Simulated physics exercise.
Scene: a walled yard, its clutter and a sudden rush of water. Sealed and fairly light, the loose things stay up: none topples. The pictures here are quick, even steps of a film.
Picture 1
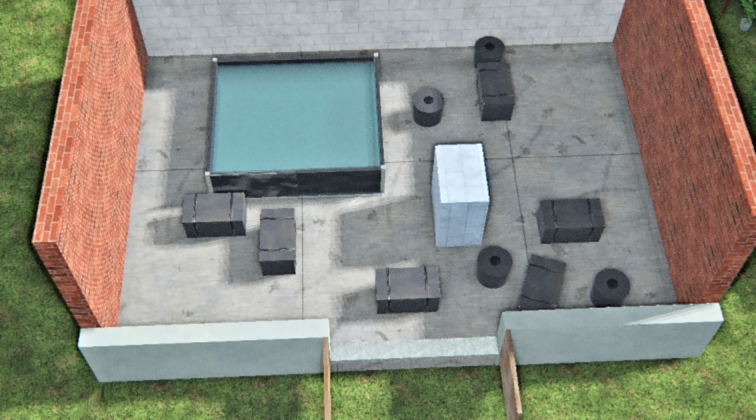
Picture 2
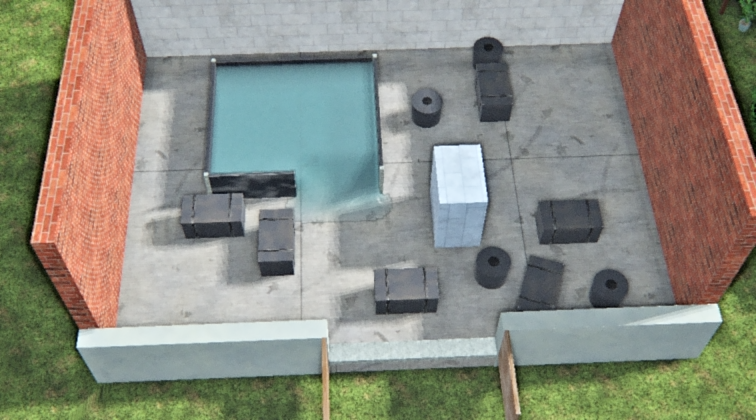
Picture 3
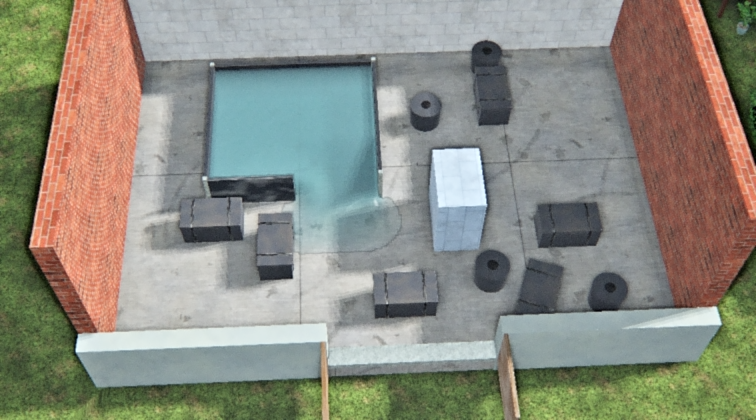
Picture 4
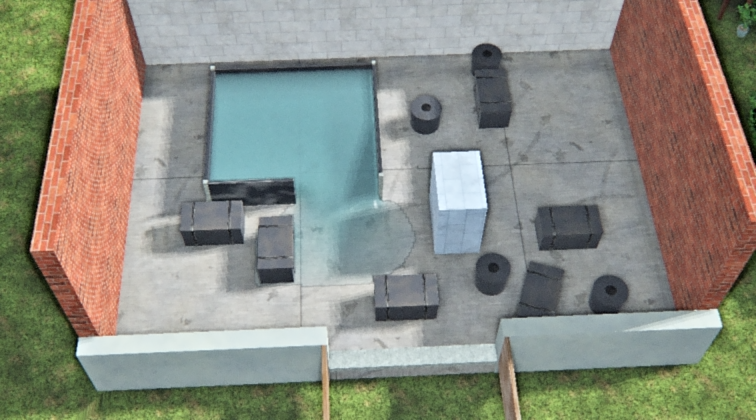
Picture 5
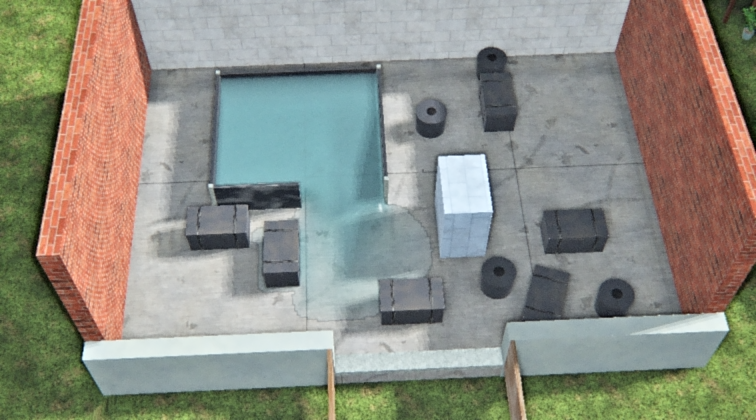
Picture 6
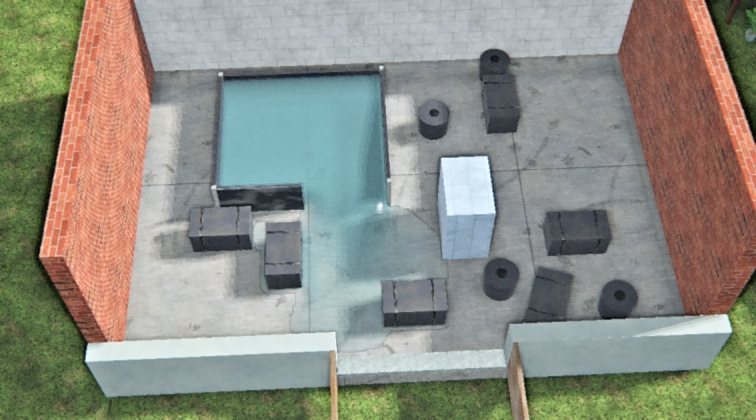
In a walled yard, water pours from an opened tank and spreads among still dark blocks.
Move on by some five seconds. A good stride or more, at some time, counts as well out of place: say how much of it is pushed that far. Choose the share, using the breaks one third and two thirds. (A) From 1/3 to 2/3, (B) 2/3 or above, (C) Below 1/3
The answer is C.
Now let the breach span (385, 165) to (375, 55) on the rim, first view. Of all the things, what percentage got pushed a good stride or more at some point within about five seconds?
By my reckoning, around 60 percent.
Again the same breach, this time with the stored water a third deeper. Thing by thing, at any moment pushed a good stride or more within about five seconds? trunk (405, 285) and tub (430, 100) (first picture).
Note - object one displaced that much, object two not displaced that much.
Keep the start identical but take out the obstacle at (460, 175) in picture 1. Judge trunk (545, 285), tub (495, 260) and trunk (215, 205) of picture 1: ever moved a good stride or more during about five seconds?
Item one went the distance, item two went the distance, item three stayed under the mark.
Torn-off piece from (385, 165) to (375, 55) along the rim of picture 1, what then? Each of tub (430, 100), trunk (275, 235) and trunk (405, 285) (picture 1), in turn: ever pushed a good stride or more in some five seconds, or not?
In turn: Cleared that distance, stayed short, stayed short.
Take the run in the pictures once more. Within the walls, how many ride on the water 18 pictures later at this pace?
Result - 0.
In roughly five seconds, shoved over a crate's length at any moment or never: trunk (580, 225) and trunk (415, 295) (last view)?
In order: Stayed within range; traveled far.
A moment on, 0 of 10 are well off their spots; 0 afloat.
Next, 1 of 10 are well off their spots; 0 afloat.
Later, 1 of 10 are well off their spots; 0 afloat.
In the end, 1 of 10 are well off their spots, and 1 have been at some point; 0 afloat.
